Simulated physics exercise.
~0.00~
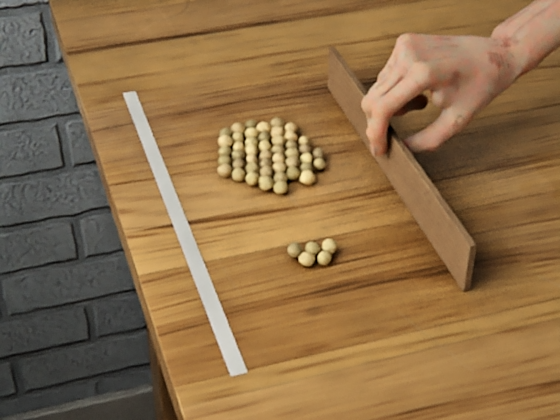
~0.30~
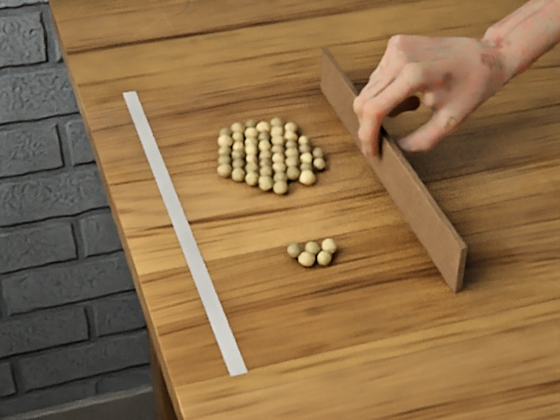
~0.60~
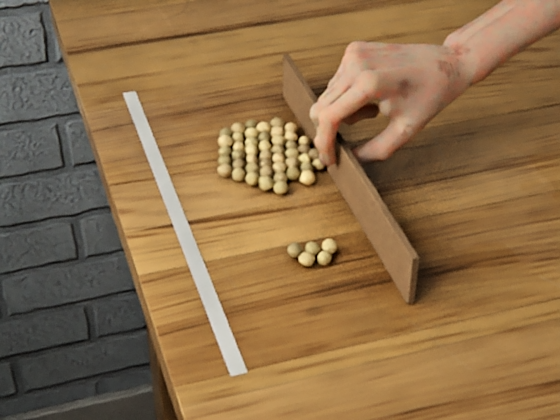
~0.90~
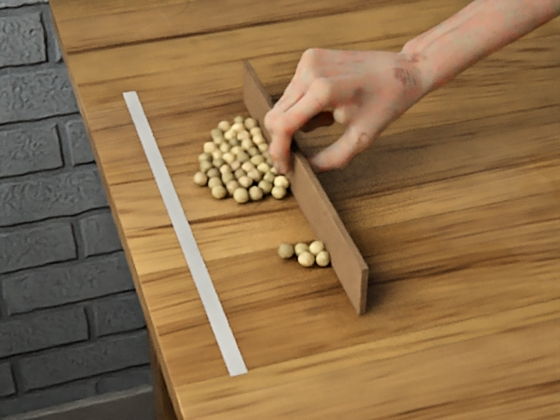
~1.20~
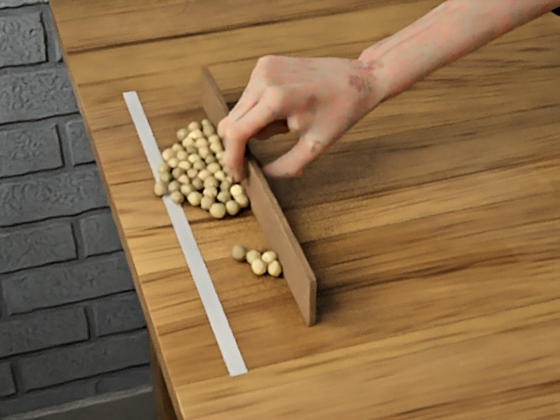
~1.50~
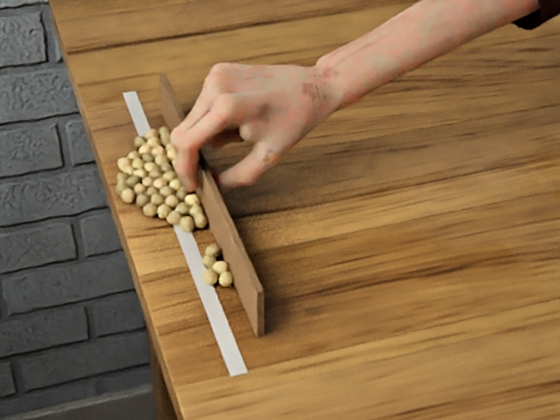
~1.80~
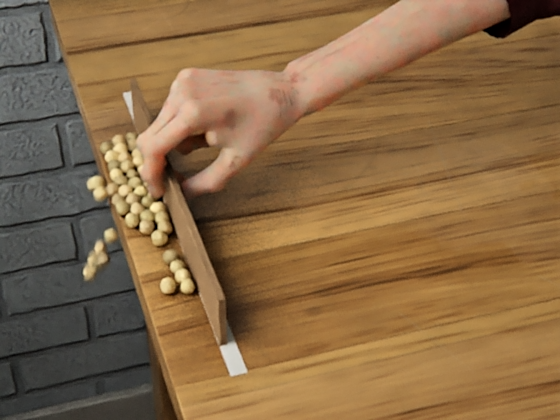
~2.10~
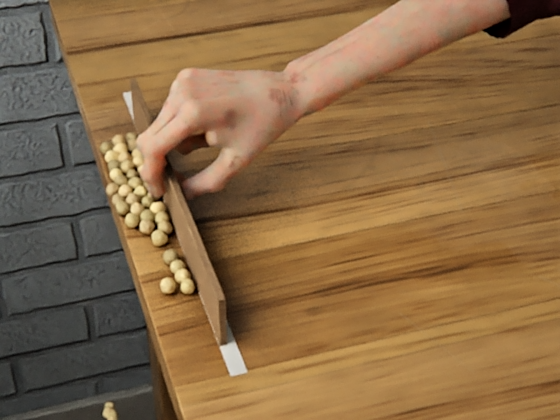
A hand holds a long brown strip of card upright on a wooden table, seen from above at an angle, with a dark grey brick wall at the left. Two groups of pale round beads, a large one farther off and a small one nearer, sit between the card and a line of white tape. The card slides left, gathering first the large group, then the small one, and pushes both over the tape. It stops at the tape as several beads from the large group spill off the table's left edge. The rest stay up, including the whole small group.
